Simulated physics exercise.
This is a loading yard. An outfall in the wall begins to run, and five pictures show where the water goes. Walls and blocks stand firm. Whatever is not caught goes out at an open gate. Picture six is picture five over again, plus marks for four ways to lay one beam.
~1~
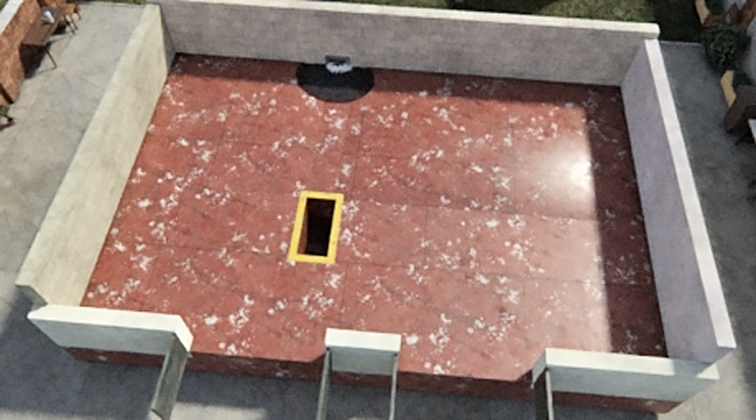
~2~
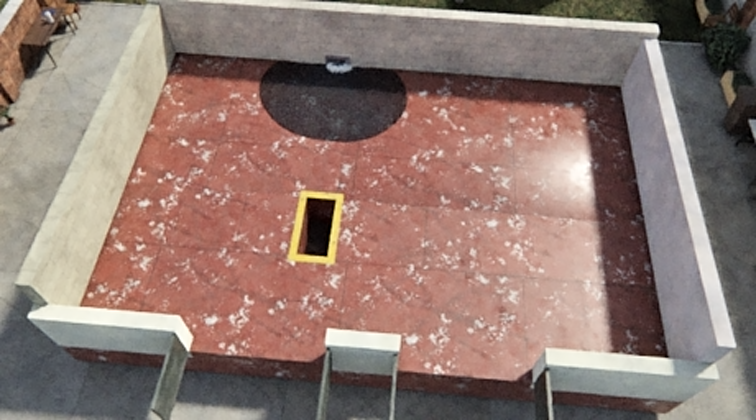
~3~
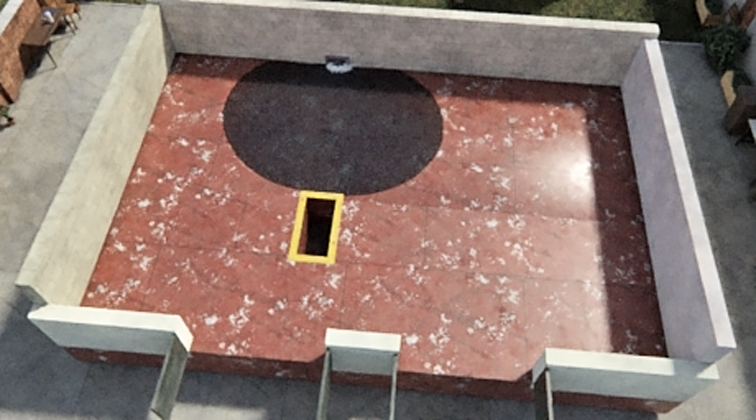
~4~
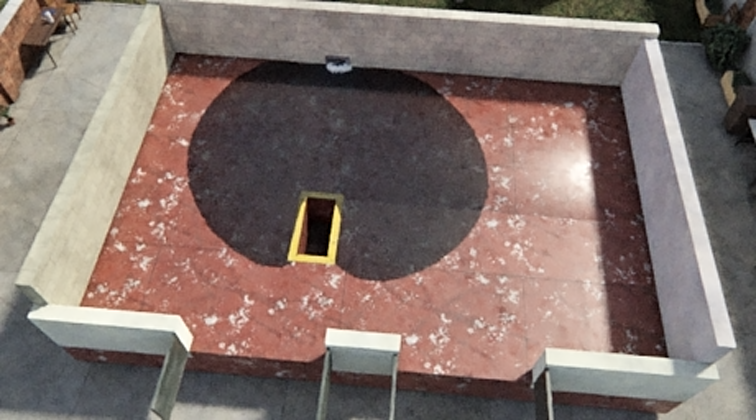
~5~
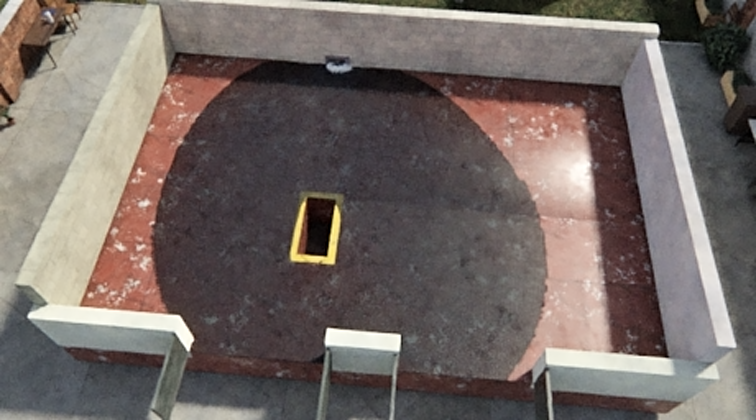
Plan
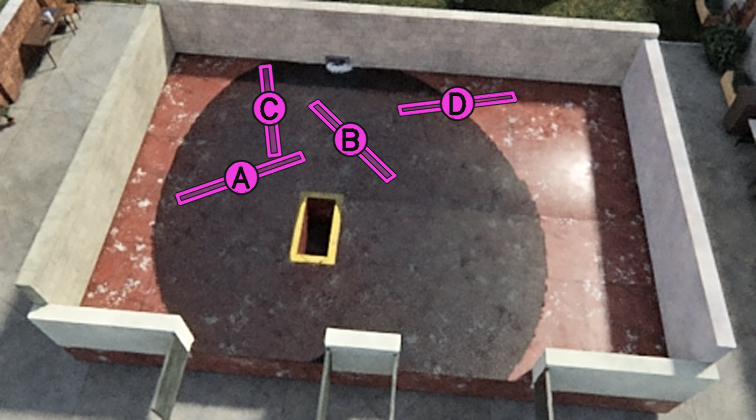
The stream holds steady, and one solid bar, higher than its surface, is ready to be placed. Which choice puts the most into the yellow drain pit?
Choose C.
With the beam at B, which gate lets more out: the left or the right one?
More leaves on the right.
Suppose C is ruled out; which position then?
That is position D.
In magenta, A from (178, 199) to (302, 156); B from (314, 103) to (390, 178); C from (265, 66) to (274, 155); D from (400, 110) to (514, 96).
With A, about 13 % of the stream goes into the yellow drain pit, about 84 % out by the gates.
With B, about 10 % of the stream goes into the yellow drain pit, about 88 % out by the gates.
With C, about 34 % of the stream goes into the yellow drain pit, about 64 % out by the gates.
With D, about 23 % of the stream goes into the yellow drain pit, about 73 % out by the gates.
